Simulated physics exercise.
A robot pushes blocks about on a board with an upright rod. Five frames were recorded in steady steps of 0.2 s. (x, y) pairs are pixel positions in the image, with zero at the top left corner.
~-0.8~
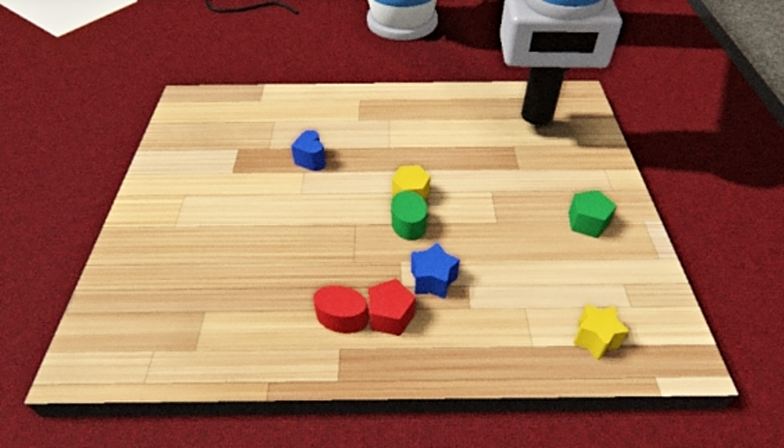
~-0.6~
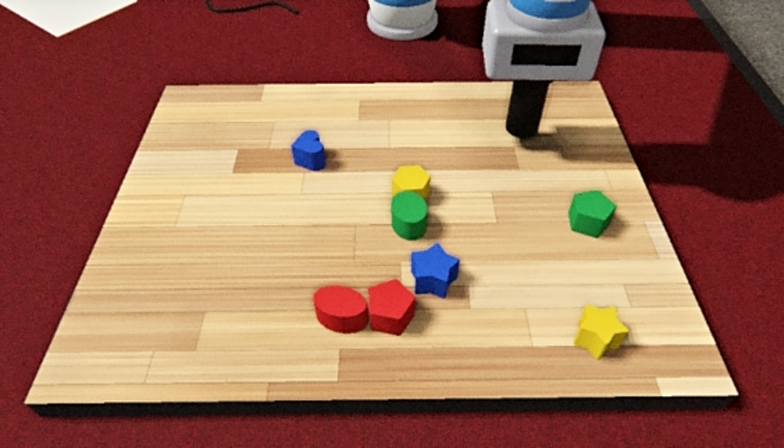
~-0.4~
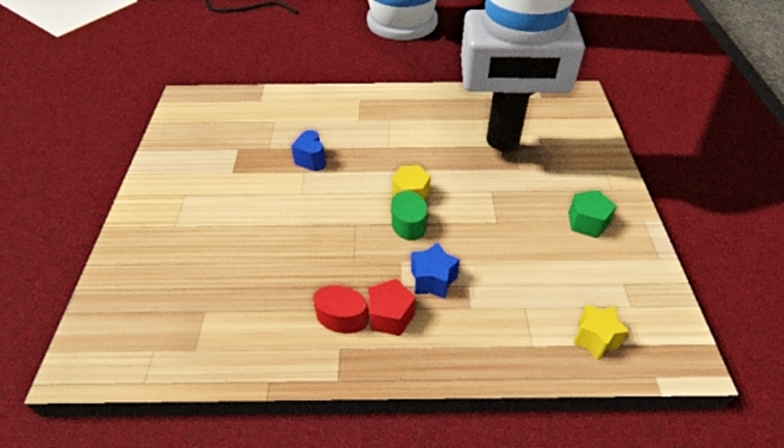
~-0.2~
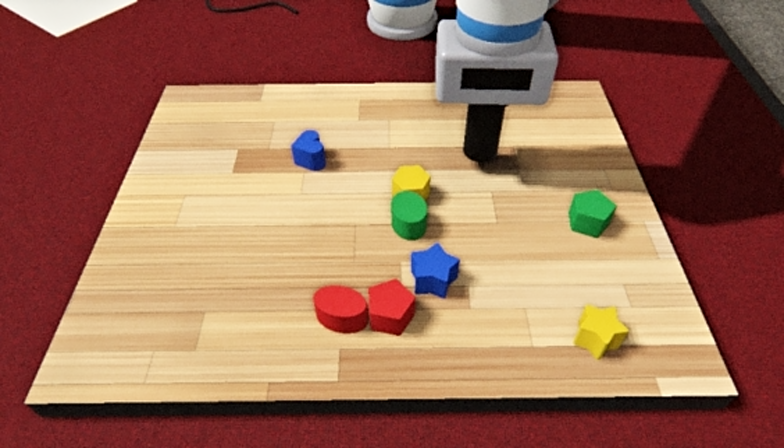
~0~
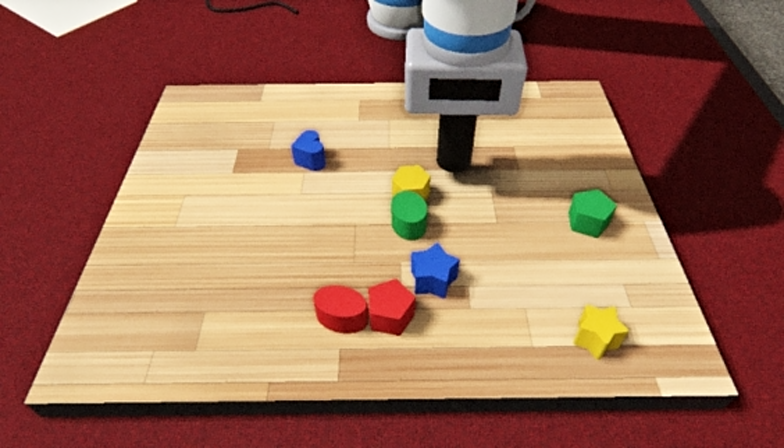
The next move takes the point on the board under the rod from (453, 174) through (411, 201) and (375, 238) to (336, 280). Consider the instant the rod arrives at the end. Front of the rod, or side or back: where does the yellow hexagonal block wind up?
Most likely the yellow hexagonal block slides off.
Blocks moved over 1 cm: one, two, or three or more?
Two of them.
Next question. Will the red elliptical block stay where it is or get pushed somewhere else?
That block stays.
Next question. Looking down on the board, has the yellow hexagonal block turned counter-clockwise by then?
My answer is no.
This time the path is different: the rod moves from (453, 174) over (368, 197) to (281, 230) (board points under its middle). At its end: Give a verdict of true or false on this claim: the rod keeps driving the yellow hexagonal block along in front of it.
Verdict: False.
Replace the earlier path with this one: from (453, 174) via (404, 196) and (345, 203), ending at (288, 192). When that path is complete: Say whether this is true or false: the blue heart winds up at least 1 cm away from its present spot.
Answer: False.
What follows on the original path. One third of the way, rod (411, 189); green elliptical block (398, 215), turned 60° anticlockwise; yellow hexagonal block (377, 190), turned 15° clockwise.
Two thirds of the way, rod (374, 226); green elliptical block (384, 248), turned 115° anticlockwise; yellow hexagonal block (344, 204), turned 70° clockwise.
At the end, rod (334, 268); red elliptical block not moved; green elliptical block (381, 264), turned 150° anticlockwise; yellow hexagonal block (344, 204), turned 70° clockwise.
